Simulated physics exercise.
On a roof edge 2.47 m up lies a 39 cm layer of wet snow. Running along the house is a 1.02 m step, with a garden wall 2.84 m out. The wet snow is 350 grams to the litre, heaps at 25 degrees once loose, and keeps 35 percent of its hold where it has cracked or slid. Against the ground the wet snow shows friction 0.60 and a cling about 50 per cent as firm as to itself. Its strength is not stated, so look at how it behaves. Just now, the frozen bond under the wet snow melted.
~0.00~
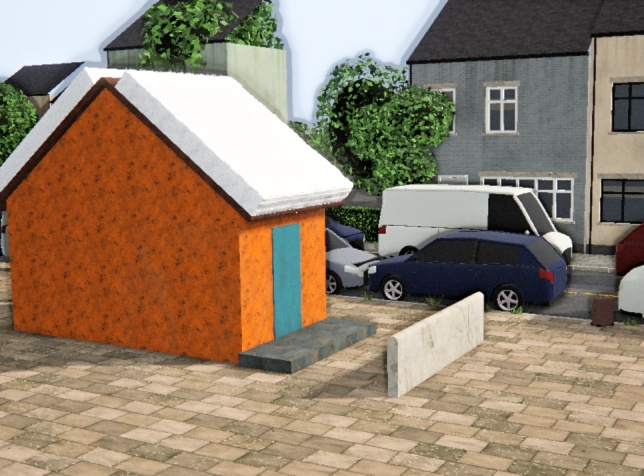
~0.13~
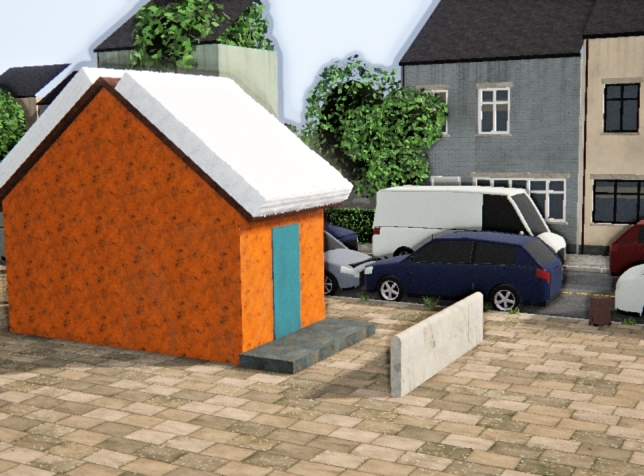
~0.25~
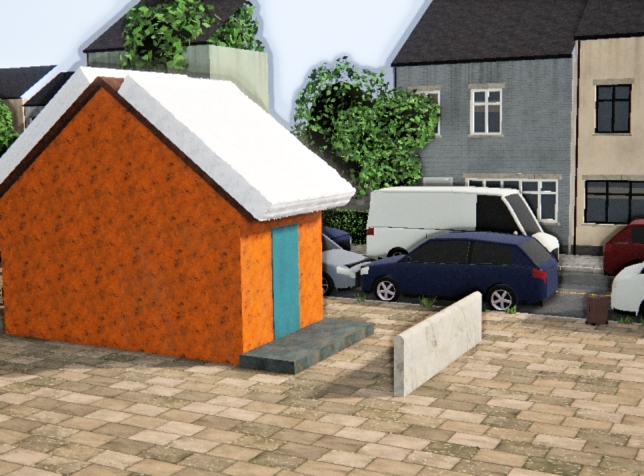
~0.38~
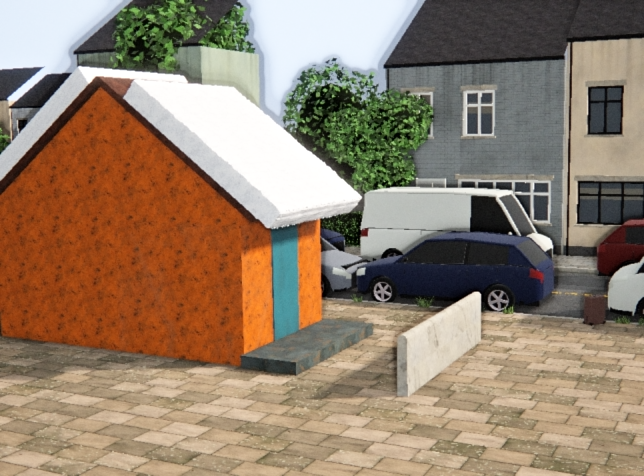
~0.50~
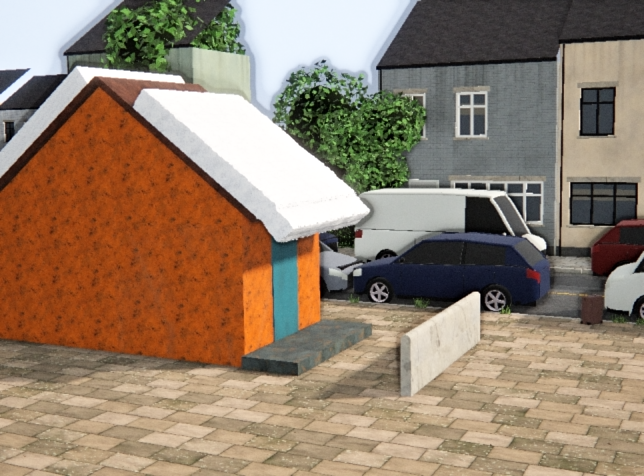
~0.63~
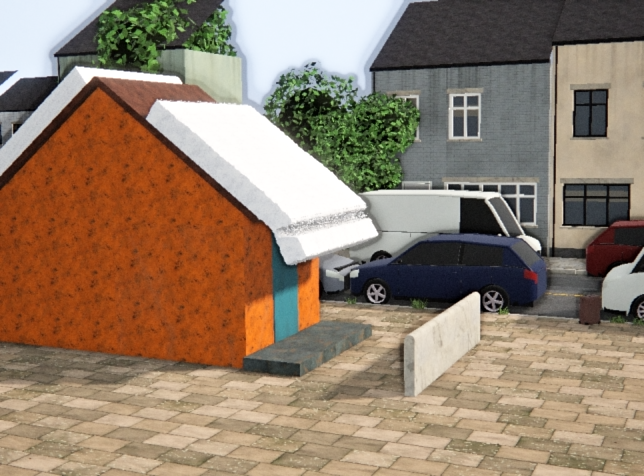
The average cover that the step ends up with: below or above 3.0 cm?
Shallower than 3.0 cm.
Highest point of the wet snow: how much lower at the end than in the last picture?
I'd put it at something like 3.3 m.
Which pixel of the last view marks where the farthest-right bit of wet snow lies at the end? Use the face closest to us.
It lies at around (536, 402) in the last picture.
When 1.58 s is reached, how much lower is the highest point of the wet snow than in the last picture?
I'd put it at close to 3.3 m.
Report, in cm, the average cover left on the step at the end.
Average: Approx. 0 cm.
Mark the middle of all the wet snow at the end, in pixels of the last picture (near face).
Somewhere about (370, 362), I'd say.
By 1.06 s, 50 % of the snow is still up on the roof and 50 % is falling or down.
By 1.58 s, none of the snow is still up on the roof and all is falling or down.
By 2.09 s, none of the snow is still up on the roof and all is falling or down.
By 2.60 s, none of the snow is still up on the roof and all is falling or down.
By 3.20 s, at the end, none of the snow is still up on the roof and the snow on the step is 0 mm deep on average.
